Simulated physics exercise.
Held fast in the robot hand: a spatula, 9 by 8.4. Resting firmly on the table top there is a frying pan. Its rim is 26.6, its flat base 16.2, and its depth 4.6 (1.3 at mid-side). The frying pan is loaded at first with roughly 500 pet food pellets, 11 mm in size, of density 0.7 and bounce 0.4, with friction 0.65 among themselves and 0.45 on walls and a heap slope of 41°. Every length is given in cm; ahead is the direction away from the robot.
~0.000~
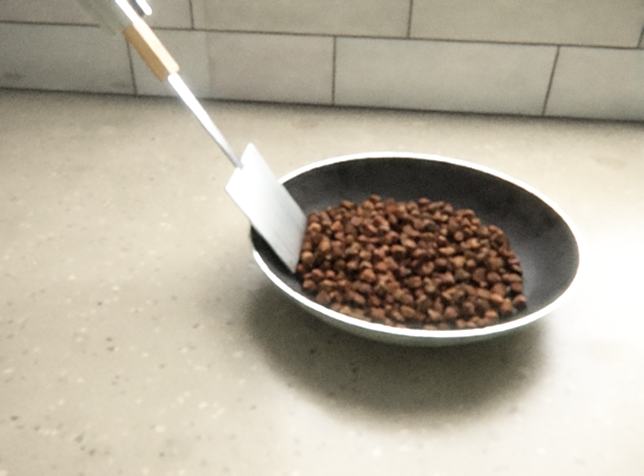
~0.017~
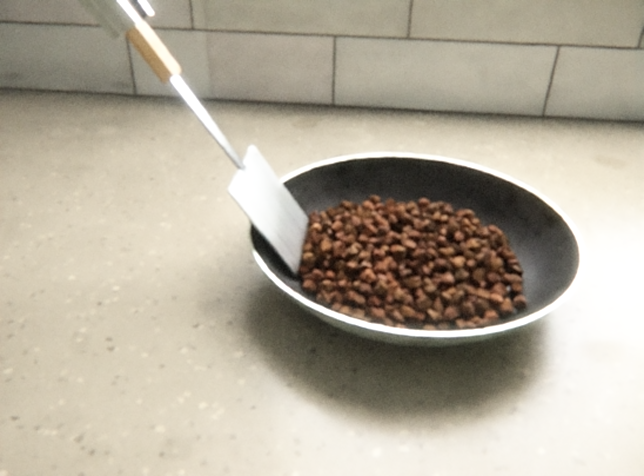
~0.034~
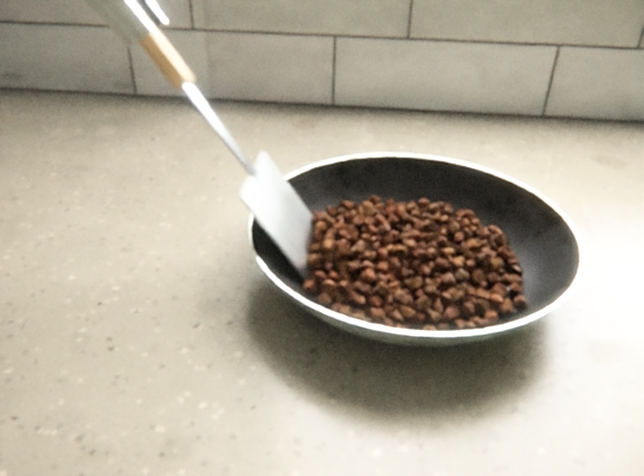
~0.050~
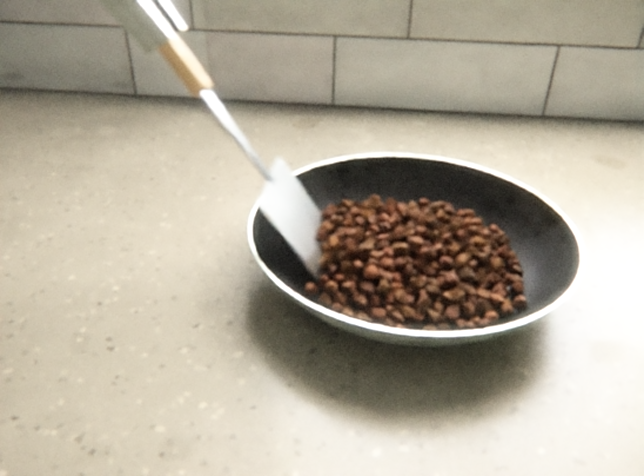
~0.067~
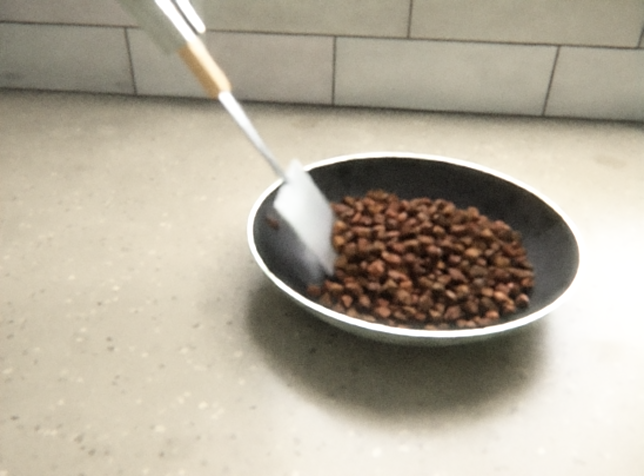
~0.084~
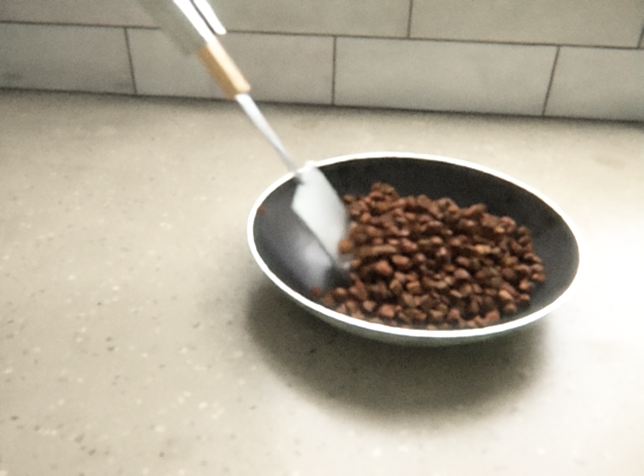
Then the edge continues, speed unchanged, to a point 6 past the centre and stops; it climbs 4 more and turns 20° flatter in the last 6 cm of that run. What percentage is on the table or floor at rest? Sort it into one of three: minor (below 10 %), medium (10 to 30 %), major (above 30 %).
Minor, below 10 %.
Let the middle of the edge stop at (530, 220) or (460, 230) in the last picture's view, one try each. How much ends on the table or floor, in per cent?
Try 1: Approx. 30 %; try 2: Approx. 0 %.
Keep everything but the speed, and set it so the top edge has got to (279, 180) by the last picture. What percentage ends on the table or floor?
Some 0 percent.
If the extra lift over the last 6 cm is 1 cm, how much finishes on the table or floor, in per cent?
Close to 5 in a hundred.
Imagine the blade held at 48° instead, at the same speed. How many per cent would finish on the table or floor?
I'd expect near 5 percent then.
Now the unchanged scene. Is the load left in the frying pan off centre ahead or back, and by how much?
Some 5.0 cm ahead of the centre.
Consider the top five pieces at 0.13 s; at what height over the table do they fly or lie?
Height: Approx. 6 cm.
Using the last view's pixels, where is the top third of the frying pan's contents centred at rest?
Near (523, 244).
After 0.13 s, sloping 56°, highest piece 7 above the table; 498 in the frying pan, 1 on the blade or in flight.
After 0.17 s, sloping 47°, highest piece 8 above the table; 498 in the frying pan, 1 on the blade or in flight.
After 0.39 s, sloping 36°, highest piece 6 above the table; 481 in the frying pan, 16 on the table or floor, 2 on the blade or in flight.
After 1.44 s, sloping 36°, highest piece 6 above the table; 480 in the frying pan, 19 on the table or floor.
At rest, 480 in the frying pan, 19 on the table or floor. That is 4 % on the table or floor.
